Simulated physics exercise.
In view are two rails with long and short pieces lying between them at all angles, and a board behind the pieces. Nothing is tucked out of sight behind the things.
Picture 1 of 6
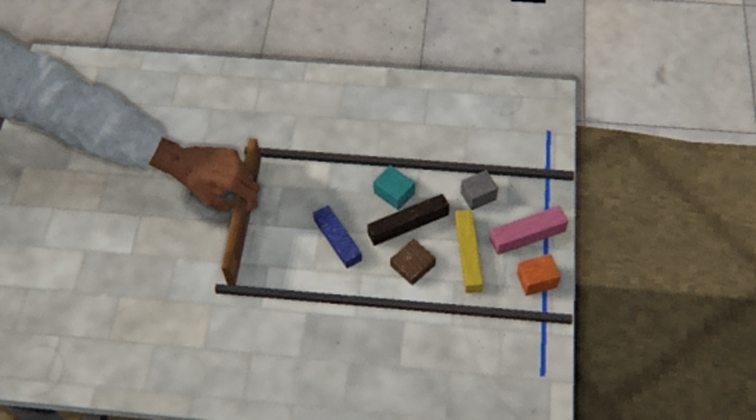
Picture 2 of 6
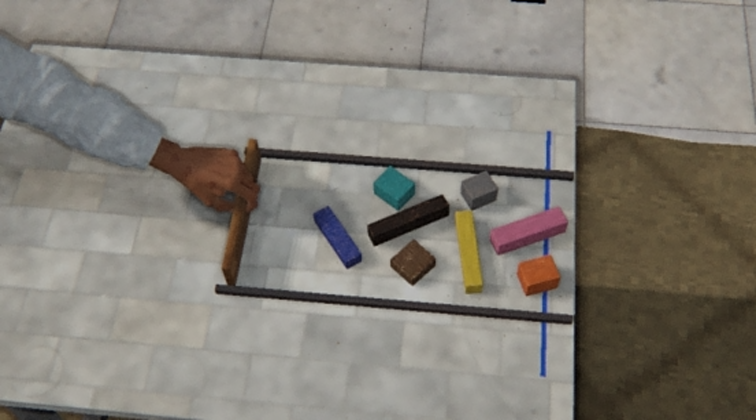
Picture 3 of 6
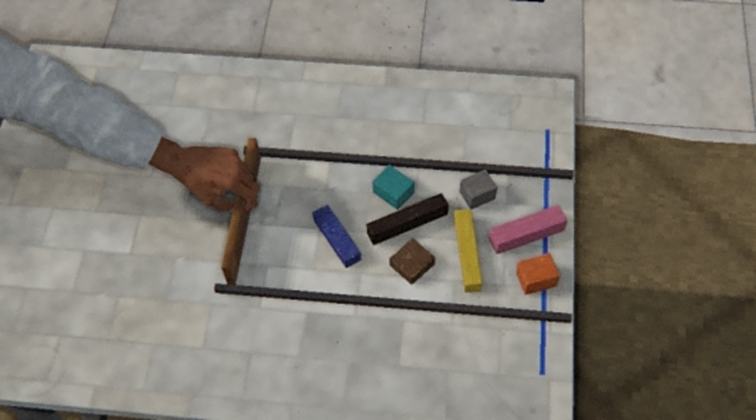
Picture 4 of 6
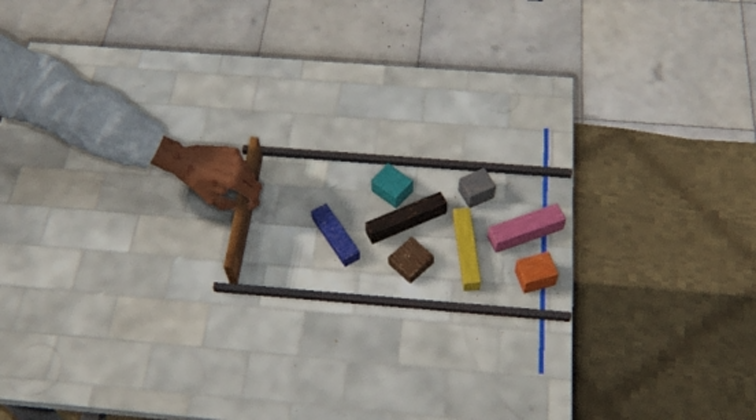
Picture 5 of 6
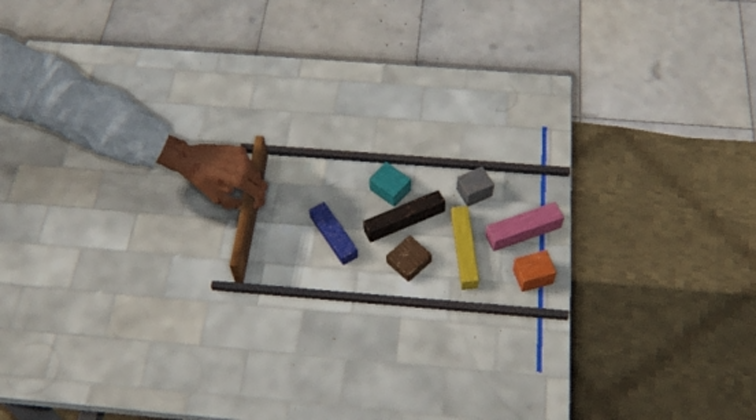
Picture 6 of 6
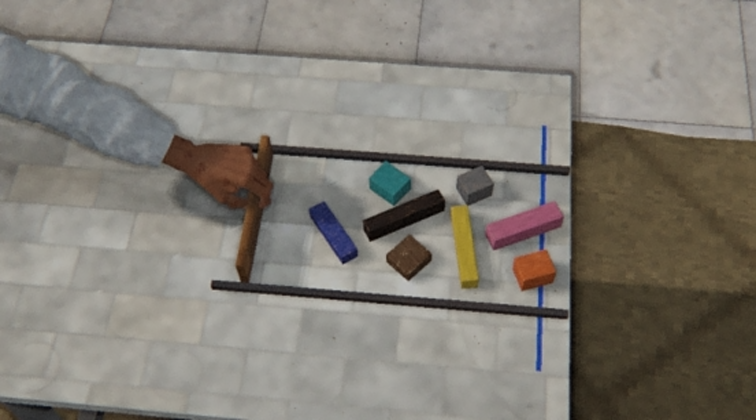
A brown hand in a grey sleeve slowly slides a wooden board a short way right between two dark rails on a pale tiled tabletop, seen from above. Right of the board lie blue, turquoise, black, brown, grey, yellow, pink and orange pieces, with a blue line crossing beneath the rails' right ends. The pieces stay untouched and still, while the view drifts very slightly.
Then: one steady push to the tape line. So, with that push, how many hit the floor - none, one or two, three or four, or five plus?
After the push, five or more are missing from the table.
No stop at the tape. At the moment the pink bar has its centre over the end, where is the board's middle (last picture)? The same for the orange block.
The middle is at (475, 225) when it's the pink bar, and at (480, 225) when it's the orange block.
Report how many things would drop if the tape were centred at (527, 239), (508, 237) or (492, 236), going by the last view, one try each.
Those tries give 4, 2 and 2.
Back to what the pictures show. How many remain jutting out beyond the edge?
Count of overhanging things: 1.
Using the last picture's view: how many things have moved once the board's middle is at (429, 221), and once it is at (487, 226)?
Moved so far: 7, later 8.
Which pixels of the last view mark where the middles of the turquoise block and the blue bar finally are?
They come to rest around (561, 187) and (551, 255).
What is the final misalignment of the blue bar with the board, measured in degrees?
About 0°.
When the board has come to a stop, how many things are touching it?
It ends up touching 2.
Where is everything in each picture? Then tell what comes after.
The first picture shows orange block (538, 275); pink bar (529, 230); grey block (479, 190); board (242, 210); tape (546, 244).
The second picture shows pink bar (529, 231); board (243, 211).
The third picture shows grey block (478, 190); blue bar (337, 236).
The fourth picture shows orange block (536, 273); black bar (407, 218).
The fifth picture shows pink bar (525, 227); turquoise block (390, 185).
The sixth picture shows orange block (534, 270); pink bar (524, 226); grey block (475, 186); board (255, 208); tape (542, 240).
Soon after, none off yet; orange block at rest near (534, 270); pink bar at rest near (524, 226); grey block at rest near (475, 186).
After that, none off yet; orange block at rest near (534, 270); pink bar moving near (531, 226); grey block displaced a little near (490, 180).
And then, none off yet; orange block tilting well over near (587, 279); pink bar tilting well over near (585, 233); grey block displaced well along near (546, 181).
In the end, the number that fall off is five or more; gone, black bar, brown block, yellow bar, grey block, pink bar and orange block.
